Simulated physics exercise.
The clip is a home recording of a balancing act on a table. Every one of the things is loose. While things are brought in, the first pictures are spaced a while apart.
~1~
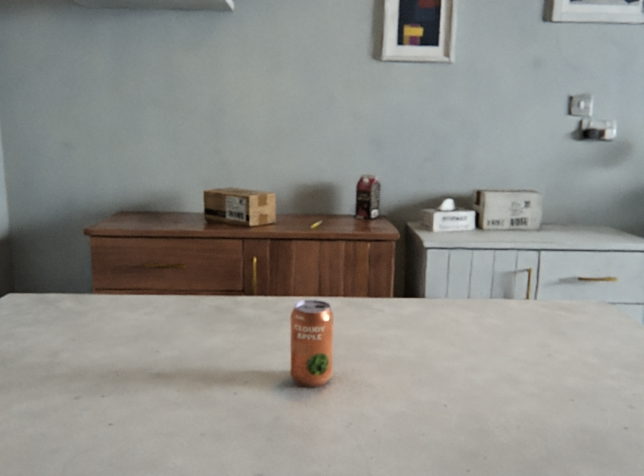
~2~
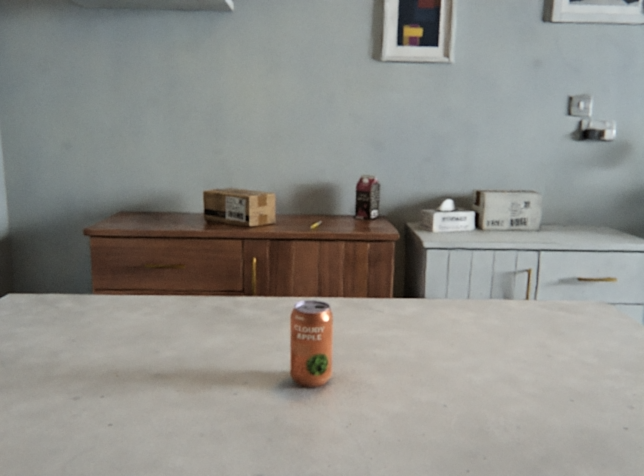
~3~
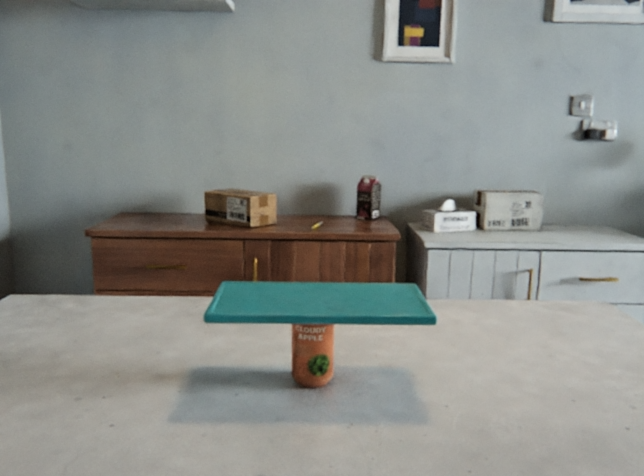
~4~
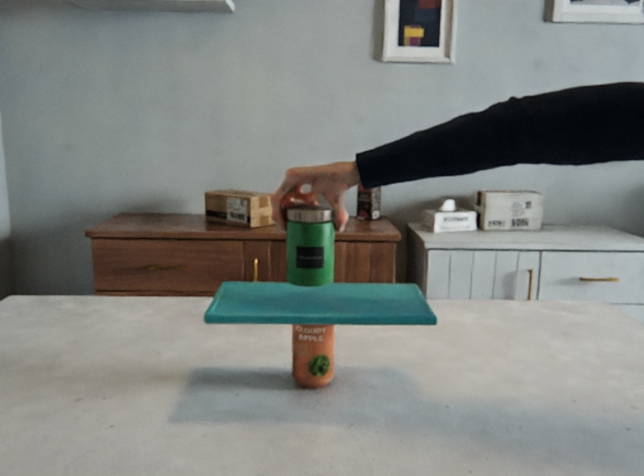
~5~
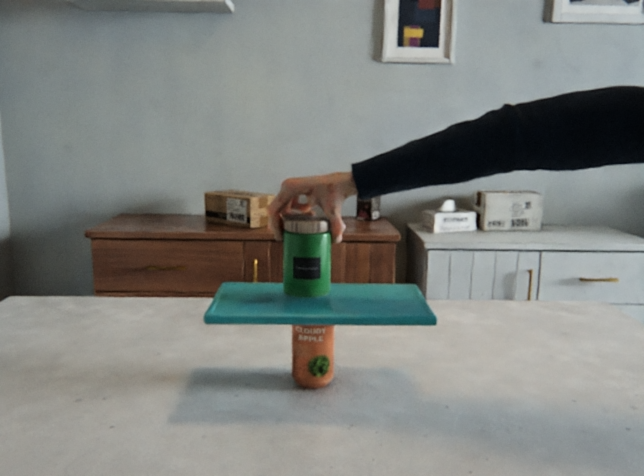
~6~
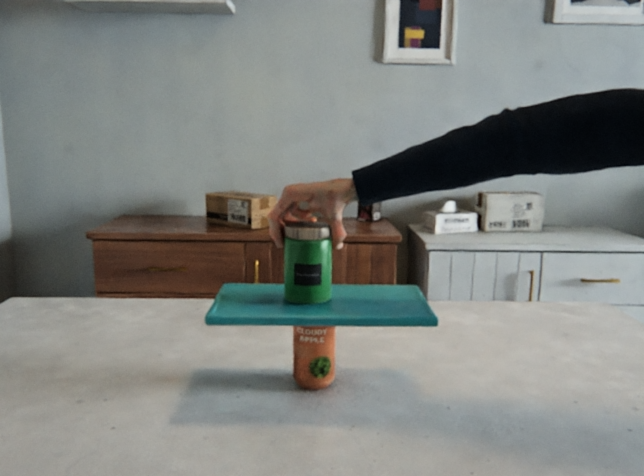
A turquoise lid lying across an upright orange can on a table, and a hand lowering a green jar onto it.
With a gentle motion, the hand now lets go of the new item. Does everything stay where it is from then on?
Yes - pretty clearly, it is secure there.
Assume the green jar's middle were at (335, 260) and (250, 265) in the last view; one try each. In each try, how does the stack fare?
On the first try it stays put; on the second try it falls down.
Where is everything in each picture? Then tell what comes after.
The last thing is not in view yet, in the first picture.
The last thing is not in view yet, in the second picture.
The last thing is not in view yet; turquoise lid (320, 302), in the third picture.
Still above its spot; green jar (311, 245); turquoise lid (320, 302), in the fourth picture.
Still above its spot; green jar (307, 255); turquoise lid (320, 302), in the fifth picture.
Set down, still held; green jar (308, 261); turquoise lid (321, 303), in the sixth picture.
Then, 0.20 s after the last picture, nothing has stirred.
Then, 0.40 s after the last picture, green jar resting near (308, 262).
At rest, all 3 in place. Seen from the same camera at the end, green jar near (308, 262). The stack stays up.
